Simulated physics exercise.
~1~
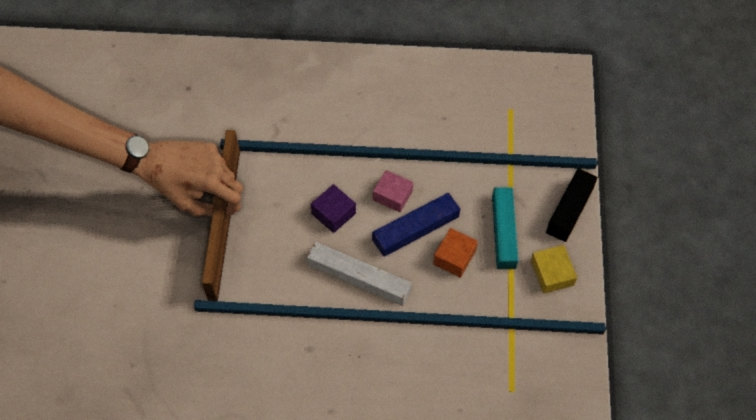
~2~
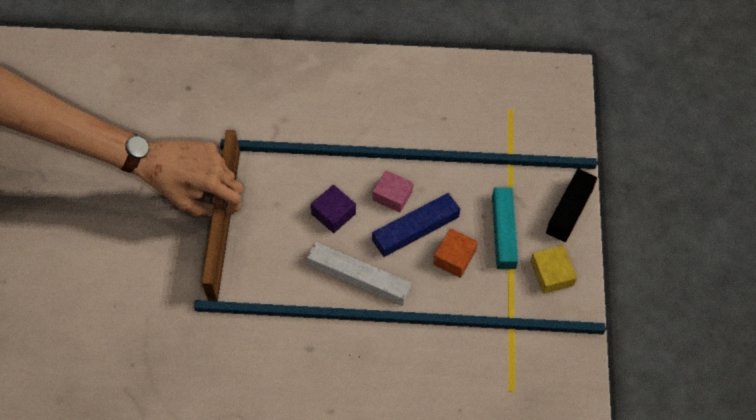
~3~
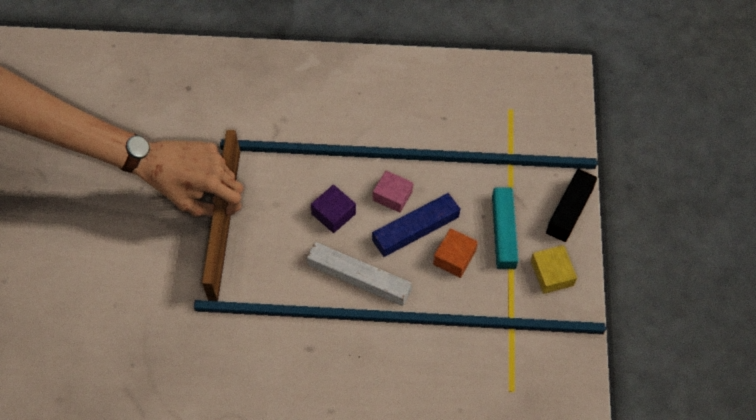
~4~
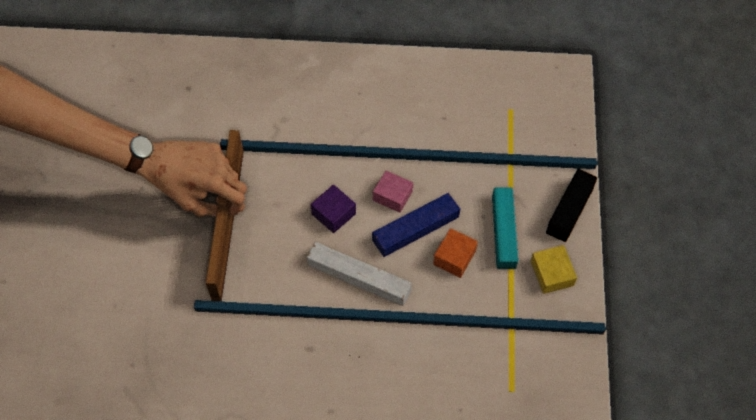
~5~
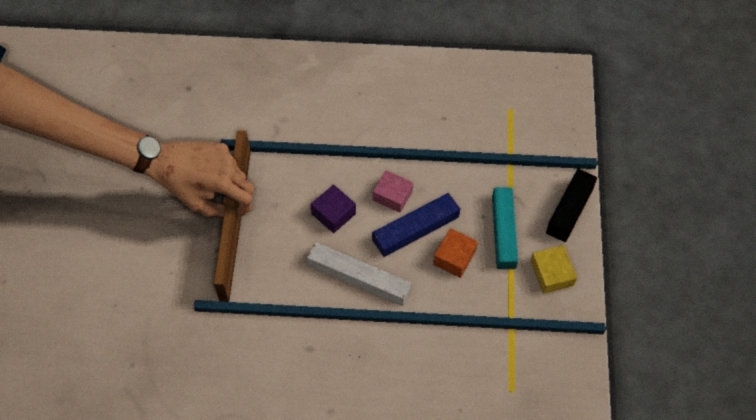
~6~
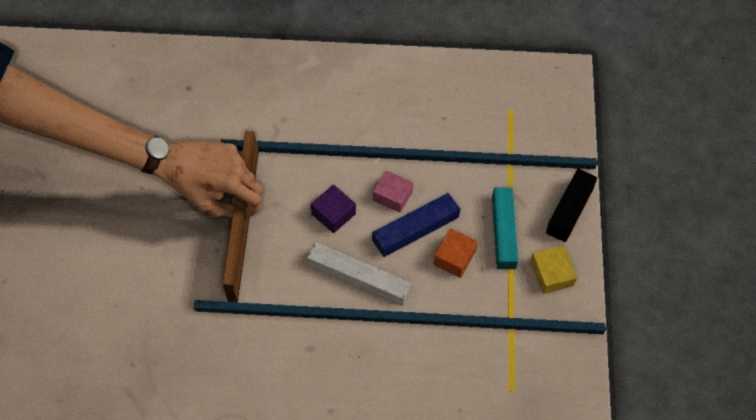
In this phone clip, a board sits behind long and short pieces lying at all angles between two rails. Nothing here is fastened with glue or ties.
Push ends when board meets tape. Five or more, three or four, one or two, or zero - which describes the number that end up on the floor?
The number gone is small: One or two.
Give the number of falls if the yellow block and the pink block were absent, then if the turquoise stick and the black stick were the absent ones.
The first count is 1 and the second is 0.
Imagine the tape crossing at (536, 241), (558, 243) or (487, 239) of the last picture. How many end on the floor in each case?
Tallies in the order asked: 3, 3, 0.
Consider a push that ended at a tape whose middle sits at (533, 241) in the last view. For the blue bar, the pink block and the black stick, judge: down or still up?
This time the blue bar does not drop; after it, the pink block does not drop; finally, the black stick drops.
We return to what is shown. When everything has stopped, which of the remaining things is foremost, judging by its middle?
Turquoise stick.
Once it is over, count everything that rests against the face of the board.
In contact: 4.
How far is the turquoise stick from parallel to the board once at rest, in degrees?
I'd estimate about 5 degrees.
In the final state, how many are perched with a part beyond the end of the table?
As for overhanging, the count is 2.
Soon after, none off yet; black stick at rest near (572, 205); yellow block at rest near (553, 269); turquoise stick at rest near (505, 228).
At rest, the number that fall off is one or two; fallen, yellow block and black stick.
